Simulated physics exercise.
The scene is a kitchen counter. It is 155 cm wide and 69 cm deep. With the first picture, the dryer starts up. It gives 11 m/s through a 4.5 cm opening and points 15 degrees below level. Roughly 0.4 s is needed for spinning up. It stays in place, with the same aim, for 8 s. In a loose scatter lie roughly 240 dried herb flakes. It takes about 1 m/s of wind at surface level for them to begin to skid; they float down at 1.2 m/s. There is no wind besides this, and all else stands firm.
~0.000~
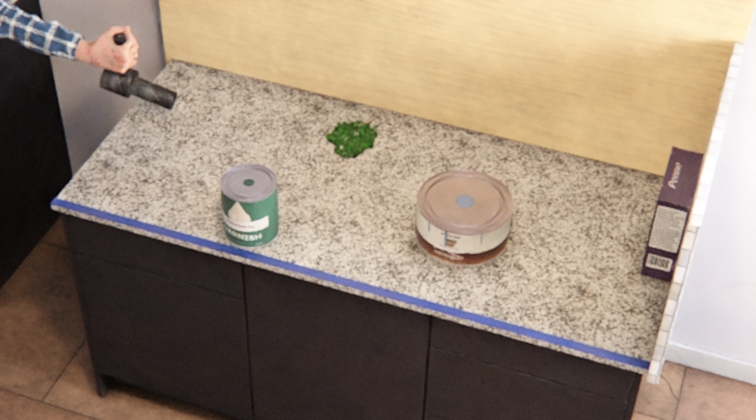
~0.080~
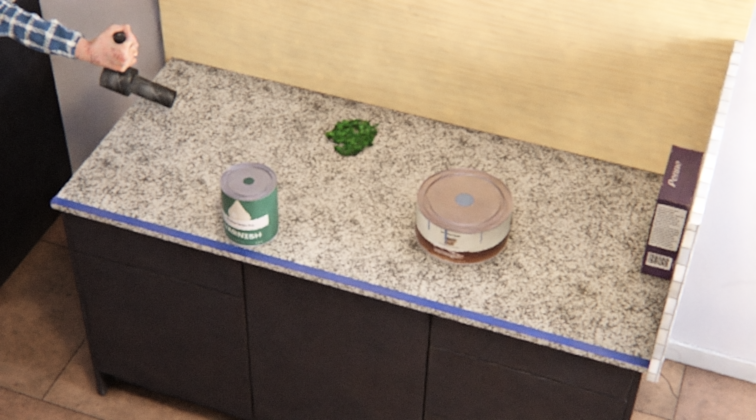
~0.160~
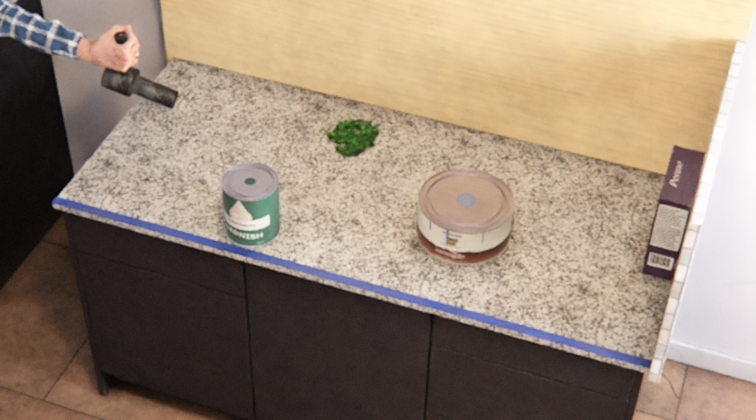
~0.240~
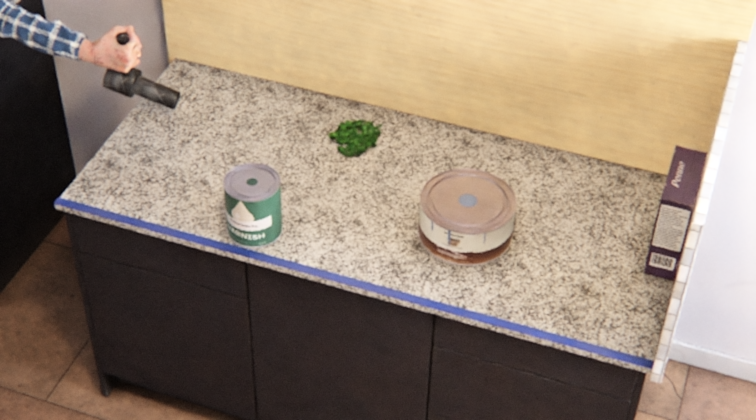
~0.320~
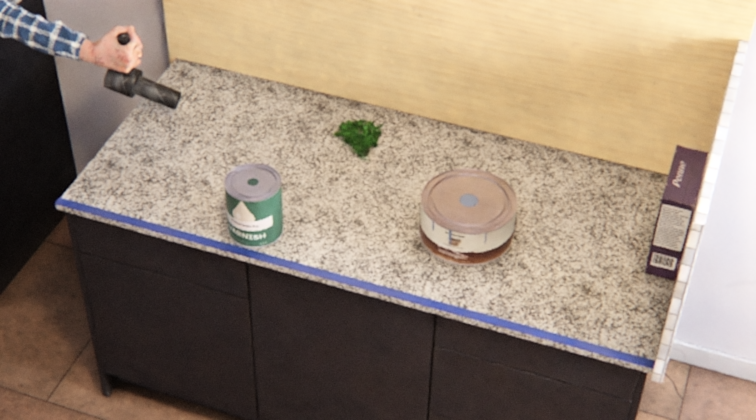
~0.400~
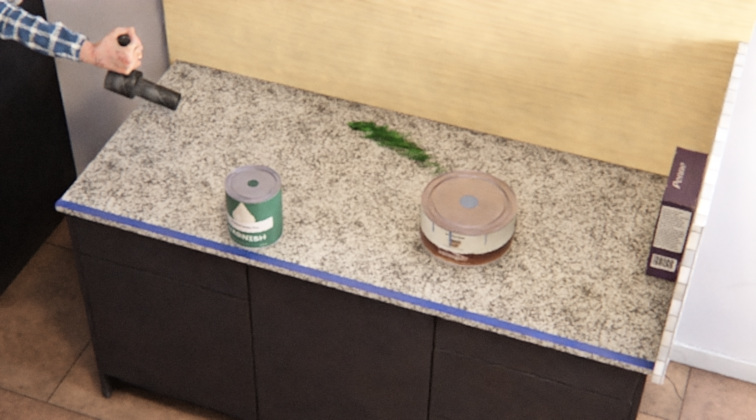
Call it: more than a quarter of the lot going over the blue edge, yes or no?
Call: No.
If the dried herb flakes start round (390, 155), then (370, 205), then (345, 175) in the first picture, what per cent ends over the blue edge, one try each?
First try 1 %, second 90 %, third 50 %.
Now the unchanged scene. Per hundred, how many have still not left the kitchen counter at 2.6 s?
Around 100 %.
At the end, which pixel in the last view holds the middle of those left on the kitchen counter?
Centre point: About (696, 177).
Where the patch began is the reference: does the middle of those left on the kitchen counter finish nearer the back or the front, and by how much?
The middle sits nearer the rear edge now, some 15 cm away from where it began.
After 1.6 s, 52 % are on the move or not yet settled, 0 % are over the blue edge; the middle of those still in play is near (692, 175).
After 2.6 s, 48 % are on the move or not yet settled, 0 % are over the blue edge; the middle of those still in play is near (692, 175).
After 4.4 s, 42 % are on the move or not yet settled, 0 % are over the blue edge; the middle of those still in play is near (692, 175).
After 8.0 s, at the end, 0 % are over the blue edge; the middle of those still in play is near (696, 177).
